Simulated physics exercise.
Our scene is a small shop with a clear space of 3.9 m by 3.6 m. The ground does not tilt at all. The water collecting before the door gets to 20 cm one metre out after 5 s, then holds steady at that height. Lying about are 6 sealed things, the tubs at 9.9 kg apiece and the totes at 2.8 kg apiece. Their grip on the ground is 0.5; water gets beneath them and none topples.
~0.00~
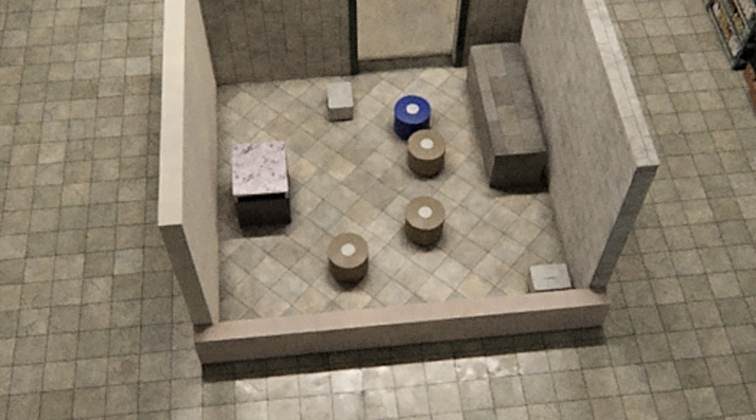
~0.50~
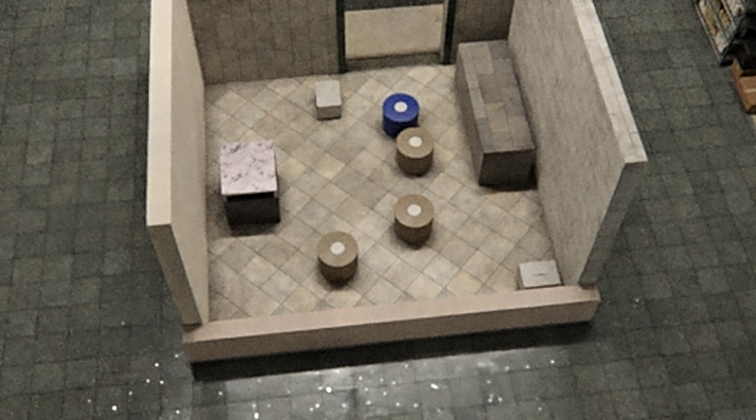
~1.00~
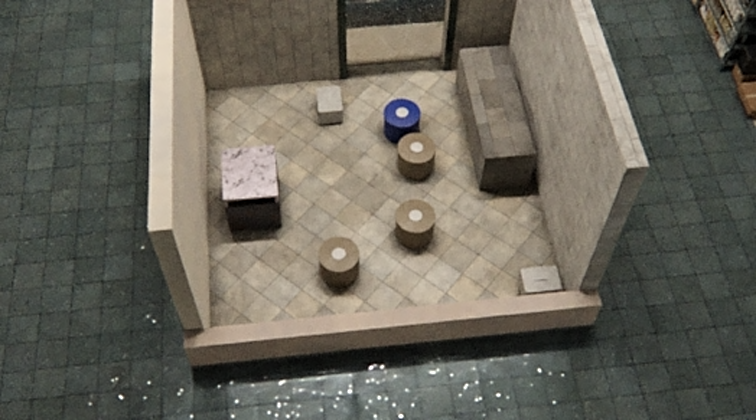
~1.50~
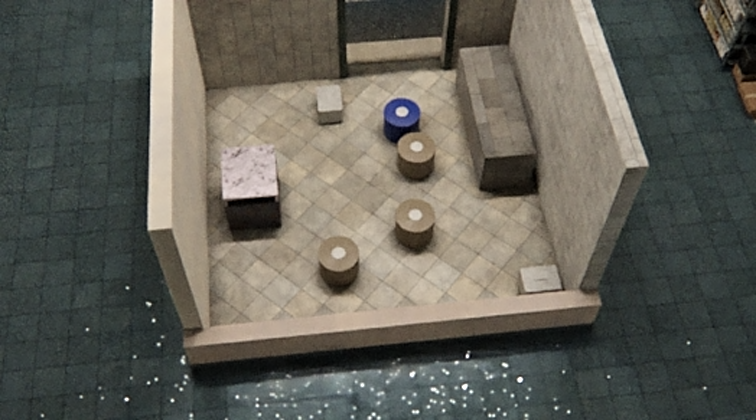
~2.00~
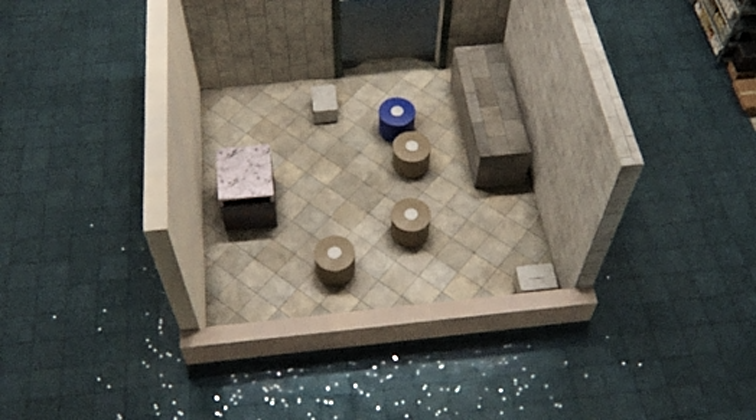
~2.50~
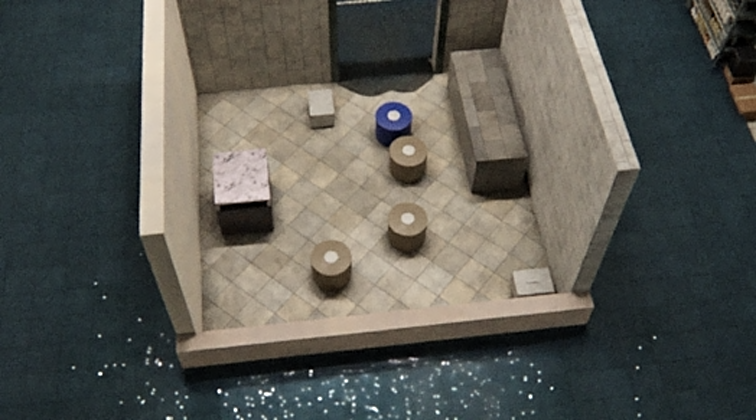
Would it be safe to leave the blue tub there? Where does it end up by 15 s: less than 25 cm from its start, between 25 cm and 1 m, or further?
It ends up well off.
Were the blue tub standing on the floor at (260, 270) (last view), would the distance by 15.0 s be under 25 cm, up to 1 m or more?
It moves a short way.
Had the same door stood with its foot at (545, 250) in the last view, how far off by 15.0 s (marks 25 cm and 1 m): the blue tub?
Well, the blue tub shifts somewhat in that setup.
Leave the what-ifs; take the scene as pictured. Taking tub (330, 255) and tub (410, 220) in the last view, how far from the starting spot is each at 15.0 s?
They've ended up 100 cm and 200 cm away, in that order.
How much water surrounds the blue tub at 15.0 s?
I'd put it at about 13 cm.
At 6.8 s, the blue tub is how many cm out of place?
It is about 100 cm out of place by then.
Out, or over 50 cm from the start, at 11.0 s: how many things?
I make it 5.
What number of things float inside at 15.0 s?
Total: 6.
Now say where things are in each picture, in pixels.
In the first frame, the blue tub at (413, 109) rests on the ground; 0.0 m2 under water; 0 of 6 have shifted.
In the second frame, the blue tub at (401, 107) rests on the ground; water covers 0.0 m2; 0 of 6 have shifted.
In the third frame, the blue tub at (402, 113), on the bottom; water covers 0.0 m2; 0 of 6 have shifted.
In the fourth frame, the blue tub at (402, 112), on the bottom; water covers 0.0 m2; 0 of 6 have shifted.
In the fifth frame, the blue tub at (397, 111), on the bottom; water covers 0.0 m2; 0 of 6 have shifted.
In the sixth frame, the blue tub at (394, 116) rests on the ground; water covers 0.2 m2; 0 of 6 have shifted.
After 3.5 s the blue tub is near (394, 116), 0.0 m from its start, aground; 0 afloat.
After 6.8 s the blue tub is near (360, 175), 1.0 m from its start, aground; 1 afloat.
After 11.0 s the blue tub is near (216, 233), 2.6 m from its start, afloat; 6 afloat.
After 15.0 s the blue tub is near (216, 232), 2.6 m from its start, afloat; 6 afloat.
